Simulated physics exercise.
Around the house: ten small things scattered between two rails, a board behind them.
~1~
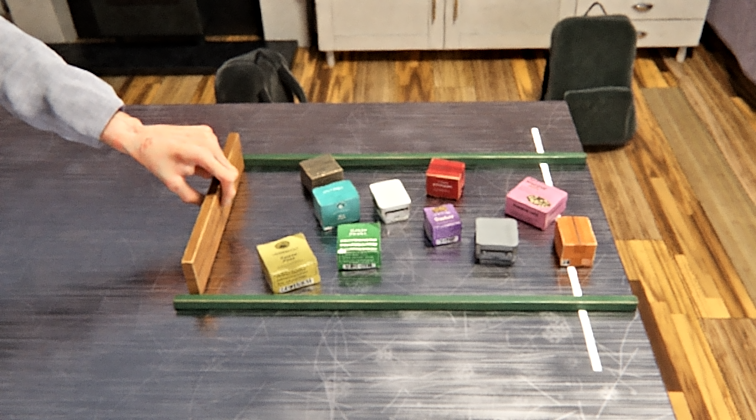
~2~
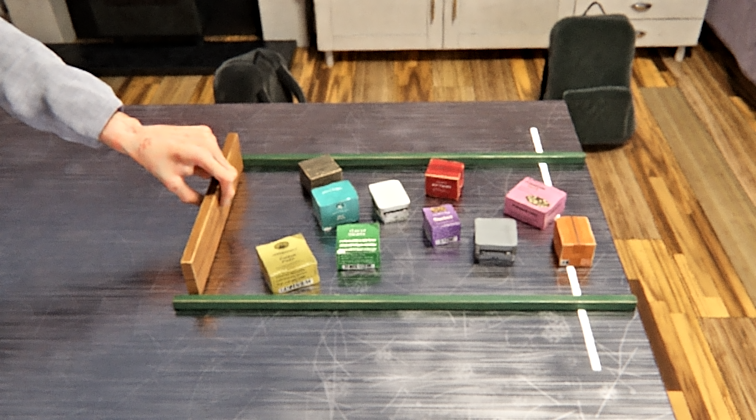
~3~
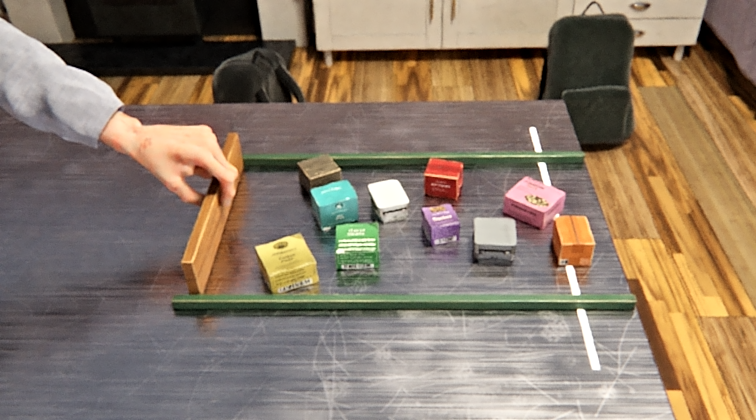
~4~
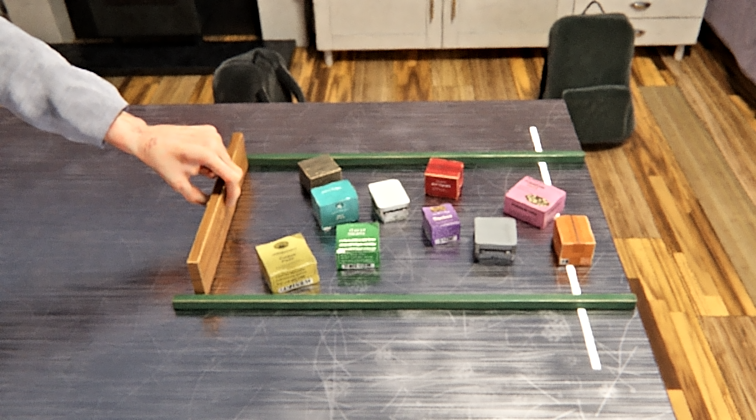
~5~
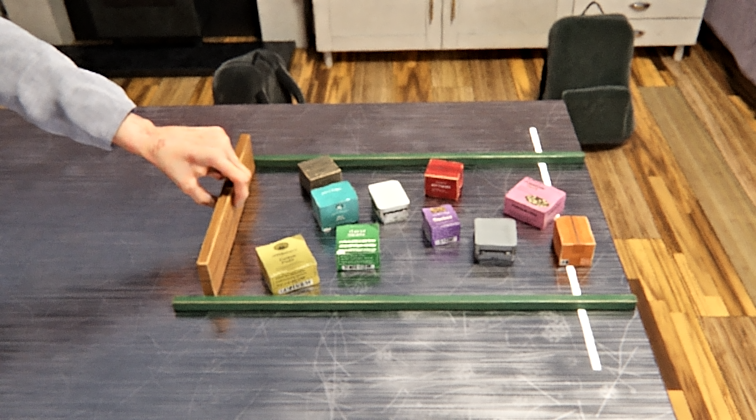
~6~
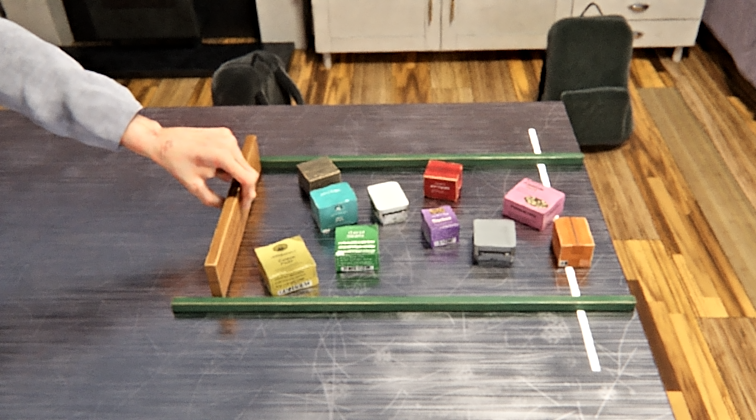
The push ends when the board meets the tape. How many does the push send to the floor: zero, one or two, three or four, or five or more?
In the end the number that fall off is five or more.
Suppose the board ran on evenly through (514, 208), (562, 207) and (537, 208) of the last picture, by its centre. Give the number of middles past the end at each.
Place by place, 2, 6 and 2.
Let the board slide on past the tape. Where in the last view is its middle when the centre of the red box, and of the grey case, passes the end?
Its middle is around (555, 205) and around (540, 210).
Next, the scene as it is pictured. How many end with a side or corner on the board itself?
4 of them.
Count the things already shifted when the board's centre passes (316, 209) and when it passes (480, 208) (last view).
By then 4, and 10.
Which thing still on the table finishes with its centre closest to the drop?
It is the red box.
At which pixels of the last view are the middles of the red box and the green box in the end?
The red box stops around (590, 164); the green box around (585, 236).
Early on, none off yet; orange box at rest near (572, 242); pink box at rest near (534, 204); grey case at rest near (494, 242).
A while later, none off yet; orange box at rest near (575, 243); pink box travelled a little near (555, 203); grey case travelled about its own width near (533, 251).
Finally, the number that fall off is five or more; lost, white case, purple box, grey case, pink box and orange box.
